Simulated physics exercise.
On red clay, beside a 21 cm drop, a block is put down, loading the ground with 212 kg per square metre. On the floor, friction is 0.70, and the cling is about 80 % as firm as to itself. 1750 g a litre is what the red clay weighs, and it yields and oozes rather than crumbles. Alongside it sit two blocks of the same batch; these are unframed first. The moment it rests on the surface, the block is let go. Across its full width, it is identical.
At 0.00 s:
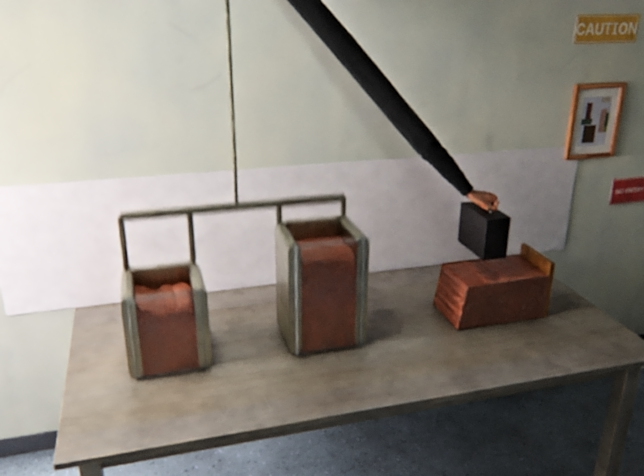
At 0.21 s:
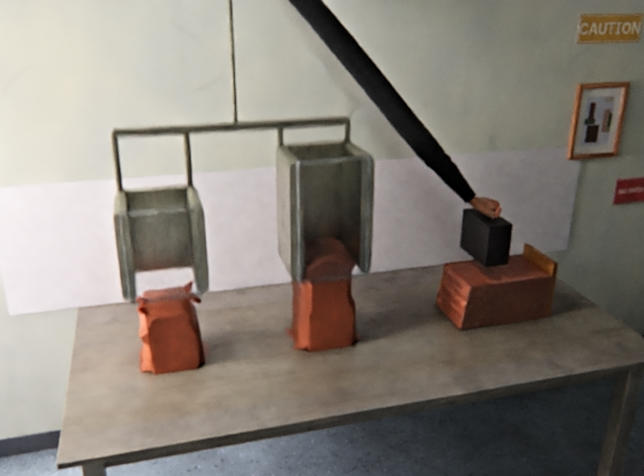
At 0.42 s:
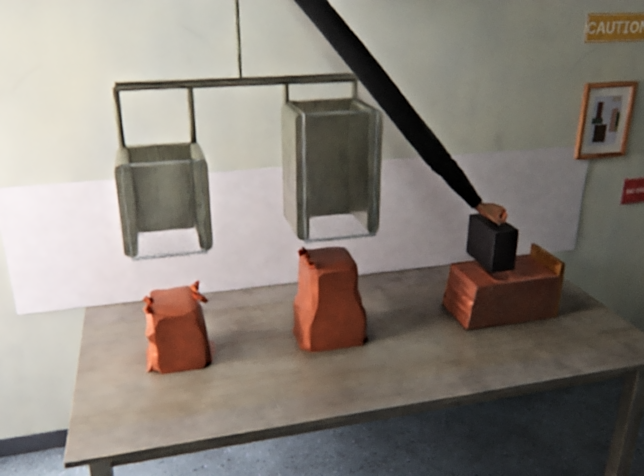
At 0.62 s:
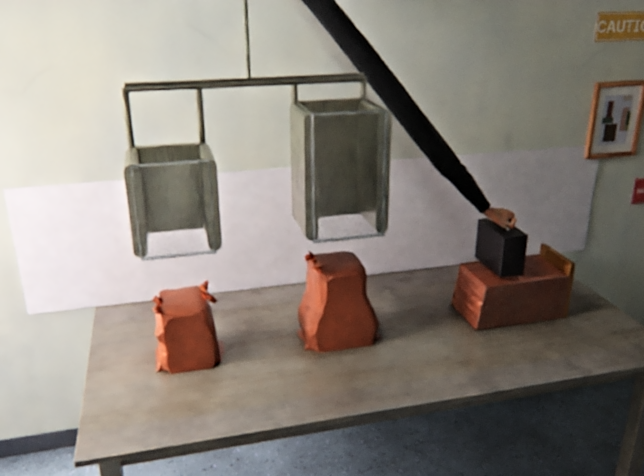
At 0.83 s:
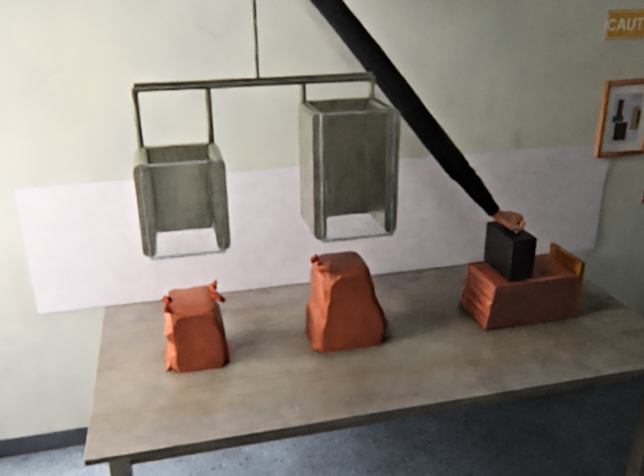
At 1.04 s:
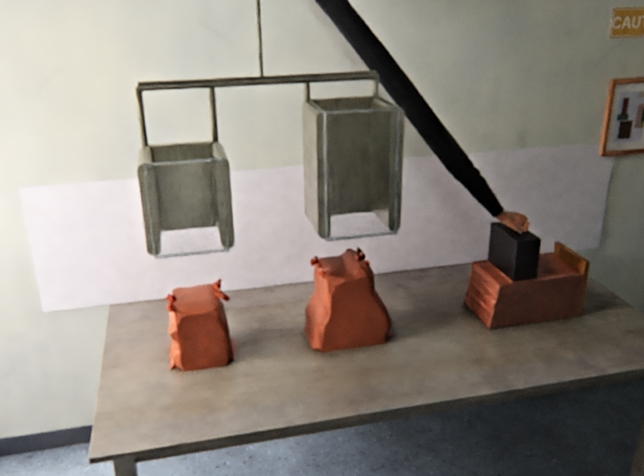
Two grey moulds on a hanging bar rose off two red clay blocks as a long black arm set a dark block onto clay at right; the taller unmoulded block slumped and bulged.
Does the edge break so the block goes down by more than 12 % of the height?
No, it keeps the block up.
After 1.20 s, the block is down by 1 % of the bank's height and stands upright.
After 1.39 s, the block is down by 1 % of the bank's height and stands upright.
After 1.58 s, the block is down by 1 % of the bank's height and stands upright.
After 1.77 s, the block is down by 1 % of the bank's height and stands upright.
After 2.29 s, at the end, the block is down by 1 % of the bank's height and stands upright.
